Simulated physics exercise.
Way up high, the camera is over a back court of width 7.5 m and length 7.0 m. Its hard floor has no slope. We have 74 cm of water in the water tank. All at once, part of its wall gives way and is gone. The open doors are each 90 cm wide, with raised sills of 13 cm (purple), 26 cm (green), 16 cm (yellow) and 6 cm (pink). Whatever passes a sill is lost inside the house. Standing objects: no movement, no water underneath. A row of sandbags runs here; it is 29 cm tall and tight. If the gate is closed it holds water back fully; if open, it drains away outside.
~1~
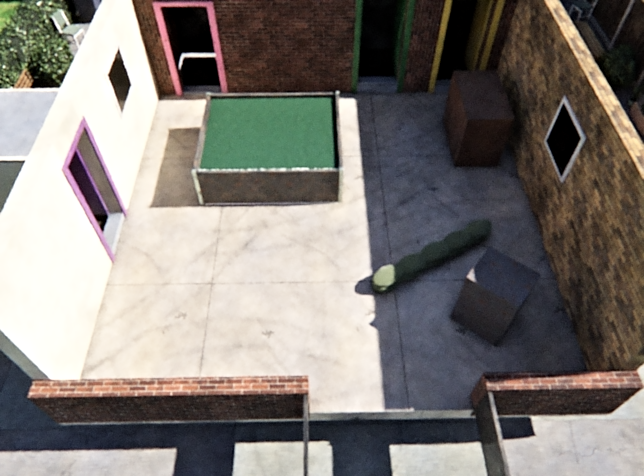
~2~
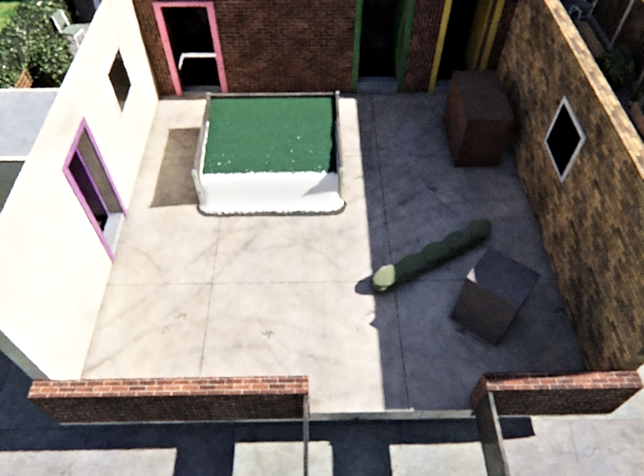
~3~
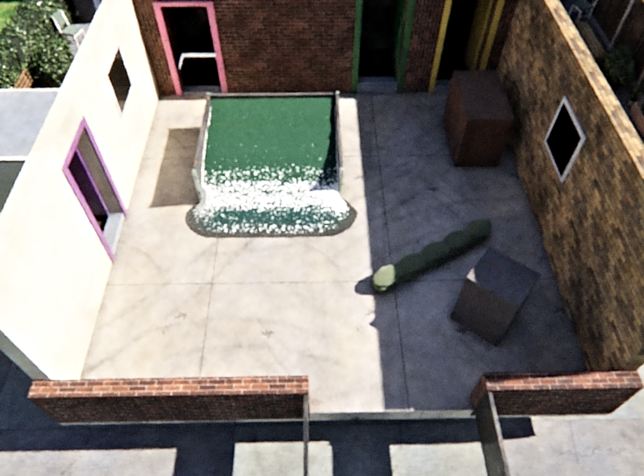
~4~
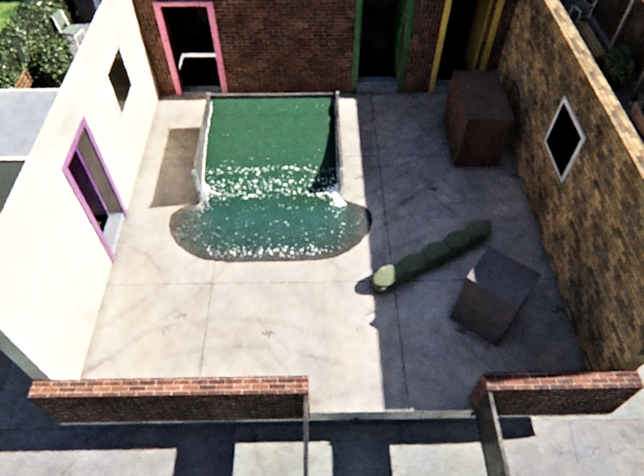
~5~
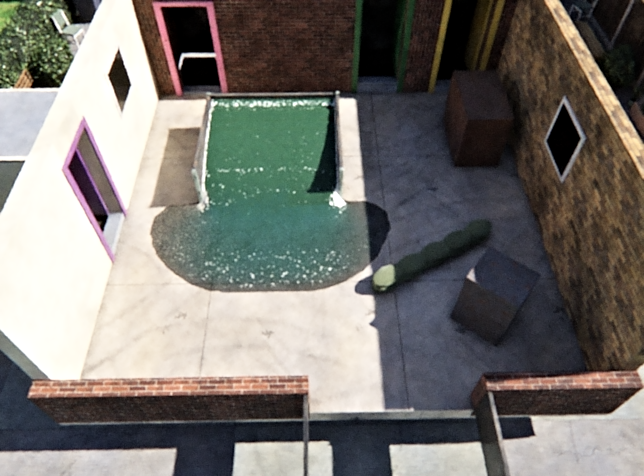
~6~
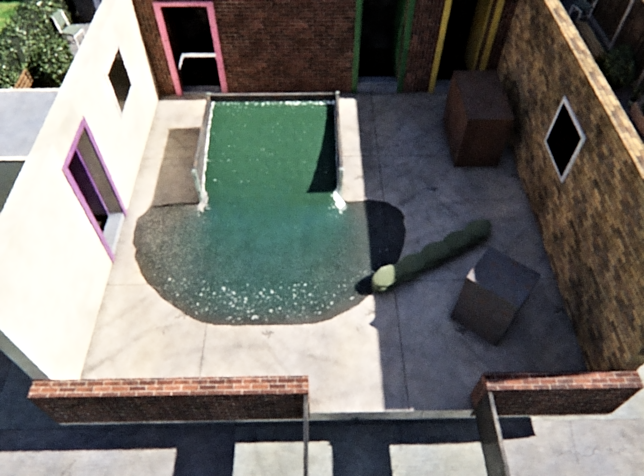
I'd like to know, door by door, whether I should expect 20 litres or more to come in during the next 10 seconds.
Here is what to expect: At the purple door, not that much; at the green door, not that much; at the yellow door, not that much; at the pink door, that much or more.
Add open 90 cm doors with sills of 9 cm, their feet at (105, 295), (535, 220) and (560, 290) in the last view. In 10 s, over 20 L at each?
Well, the first is on the high side, the second is on the low side, and the third is on the low side.
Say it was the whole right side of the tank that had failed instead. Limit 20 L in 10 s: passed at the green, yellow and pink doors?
Note: Green short of the mark, yellow beyond the mark, pink beyond the mark.
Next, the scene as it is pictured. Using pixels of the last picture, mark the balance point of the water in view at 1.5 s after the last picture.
Near (258, 250).
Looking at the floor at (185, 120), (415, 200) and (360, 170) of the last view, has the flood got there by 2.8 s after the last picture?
Well, the first is untouched by it, the next drenched, the last untouched by it.
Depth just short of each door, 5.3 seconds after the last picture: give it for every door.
You'd see purple at 9 cm, green at 0 cm, yellow at 1 cm and pink at 14 cm.
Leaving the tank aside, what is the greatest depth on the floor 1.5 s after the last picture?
About 51 cm at most.
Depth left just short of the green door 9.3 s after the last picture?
Reading: Close to 9.5 cm.
Then, 0.7 s after the last picture water covers 40 % of the floor and is deepest (40 cm) near (252, 397); purple door 5 cm at the sill, 0 L in, green door not reached, yellow door not reached, pink door not reached.
Then, 1.5 s after the last picture water covers 40 % of the floor and is deepest (51 cm) near (75, 399); purple door 4 cm at the sill, 0 L in, green door not reached, yellow door not reached, pink door not reached.
Then, 2.8 s after the last picture water covers 50 % of the floor and is deepest (31 cm) near (214, 397); purple door 7 cm at the sill, 0 L in, green door not reached, yellow door not reached, pink door not reached.
Then, 5.3 s after the last picture water covers 70 % of the floor and is deepest (16 cm) near (159, 99); purple door 9 cm at the sill, 1 L in, green door not reached, yellow door not reached, pink door 14 cm at the sill, 5 L in.
Then, 9.3 s after the last picture water covers 95 % of the floor and is deepest (12 cm) near (460, 170); purple door 5 cm at the sill, 1 L in, green door 9 cm at the sill, 0 L in, yellow door 3 cm at the sill, 0 L in, pink door 9 cm at the sill, 116 L in.
